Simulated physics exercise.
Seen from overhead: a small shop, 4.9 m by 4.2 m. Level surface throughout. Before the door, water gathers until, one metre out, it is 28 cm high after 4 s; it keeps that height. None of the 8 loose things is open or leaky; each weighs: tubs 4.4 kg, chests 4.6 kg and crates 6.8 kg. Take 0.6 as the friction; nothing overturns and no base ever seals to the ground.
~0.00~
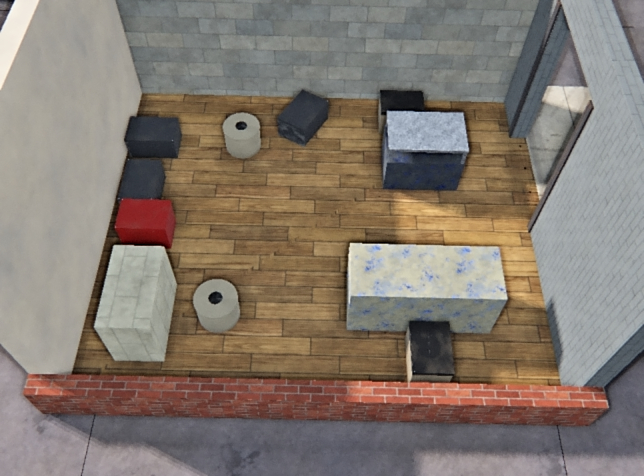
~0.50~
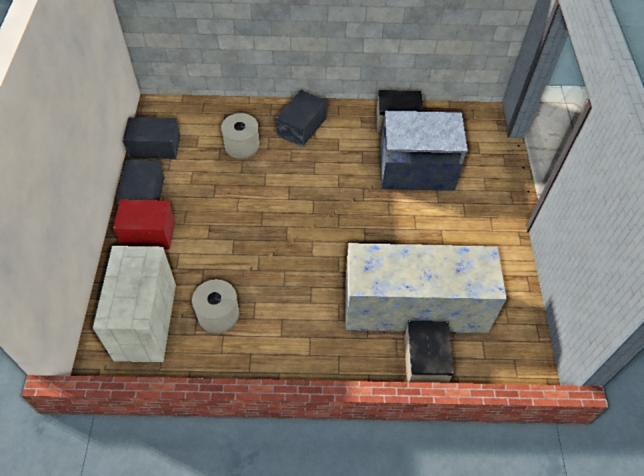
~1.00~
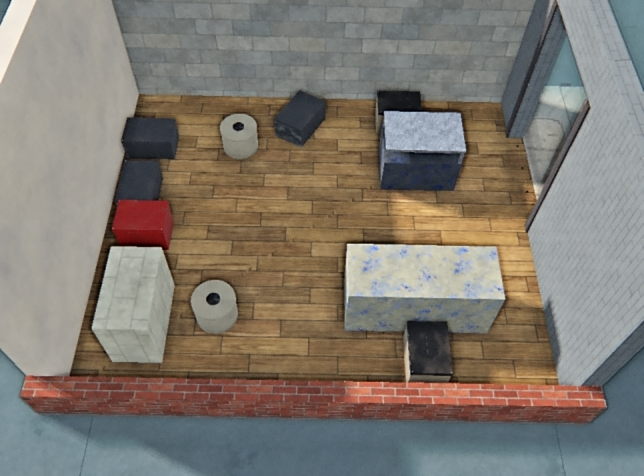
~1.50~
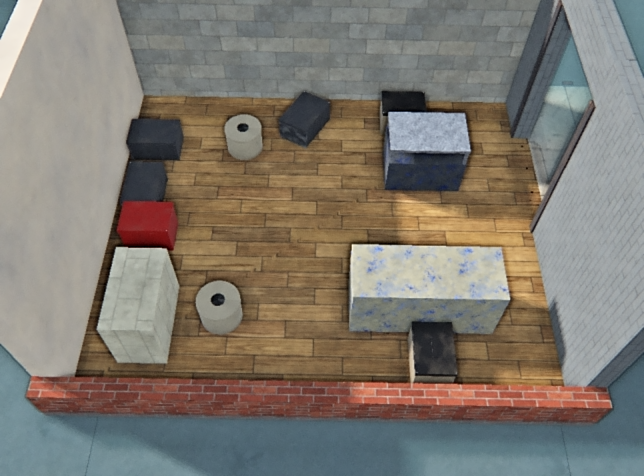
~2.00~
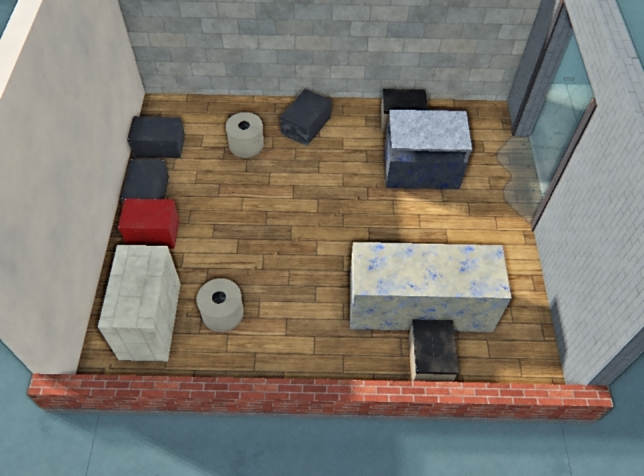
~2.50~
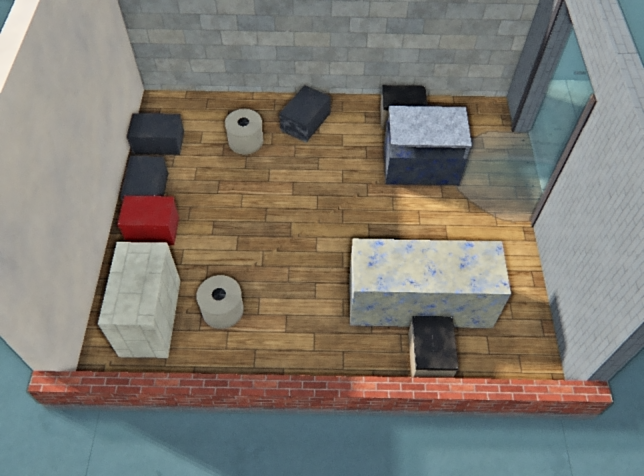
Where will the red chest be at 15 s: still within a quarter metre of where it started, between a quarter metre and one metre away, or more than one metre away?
Looks like it will shift a fair bit.
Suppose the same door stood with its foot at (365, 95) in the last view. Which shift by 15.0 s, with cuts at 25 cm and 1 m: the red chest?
Observation: Red chest large displacement.
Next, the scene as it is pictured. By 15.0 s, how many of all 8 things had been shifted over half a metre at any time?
By my tally, 8.
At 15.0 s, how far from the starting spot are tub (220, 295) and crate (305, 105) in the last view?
They've ended up 120 cm and 300 cm away, in that order.
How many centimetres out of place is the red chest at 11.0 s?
Close to 50 cm.
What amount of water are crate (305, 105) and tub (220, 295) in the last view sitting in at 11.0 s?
I'd put it at 15 cm and 7 cm respectively.
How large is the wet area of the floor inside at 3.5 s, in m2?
3.0 m2.
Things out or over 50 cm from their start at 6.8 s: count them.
At that moment it comes to 4.
After 3.5 s the red chest is near (146, 211), 0.0 m from its start, aground; 0 afloat.
After 6.8 s the red chest is near (124, 208), 0.2 m from its start, afloat; 7 afloat.
After 11.0 s the red chest is near (114, 237), 0.5 m from its start, afloat; 8 afloat.
After 15.0 s the red chest is near (114, 235), 0.5 m from its start, afloat; 8 afloat.
